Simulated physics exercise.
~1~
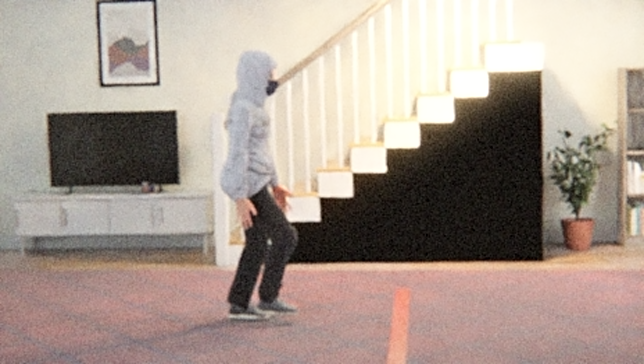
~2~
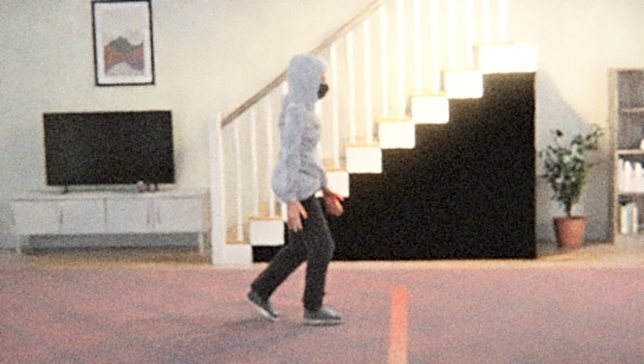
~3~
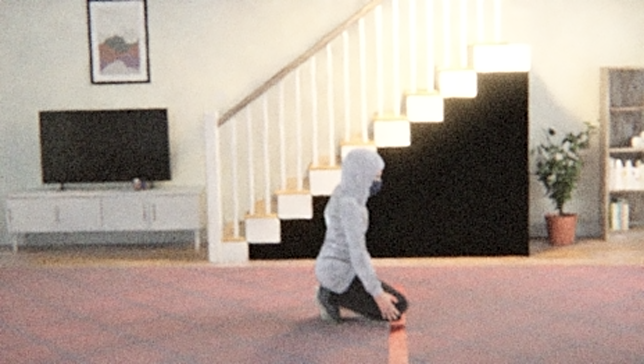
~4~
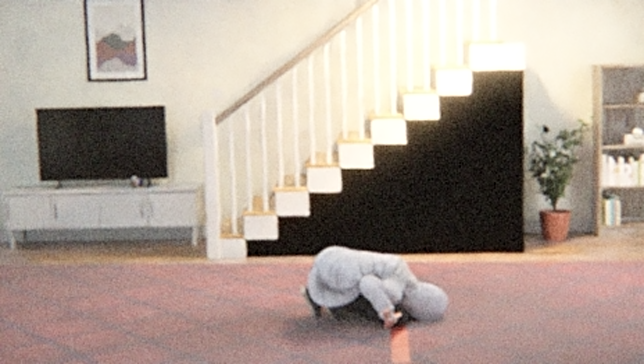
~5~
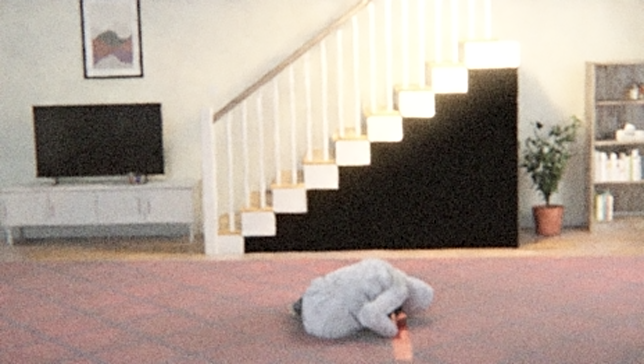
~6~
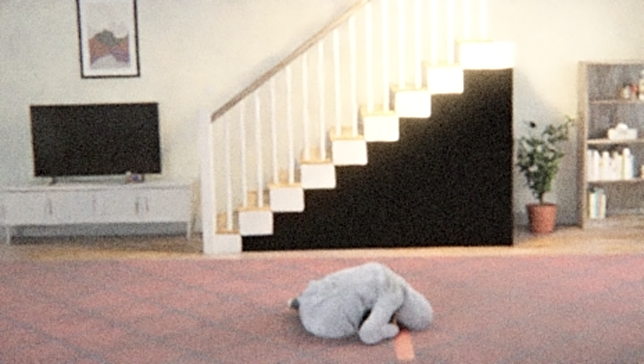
In a living room with a staircase, a hooded, masked person walks right, drops kneeling, and folds forward, curled over red tape.
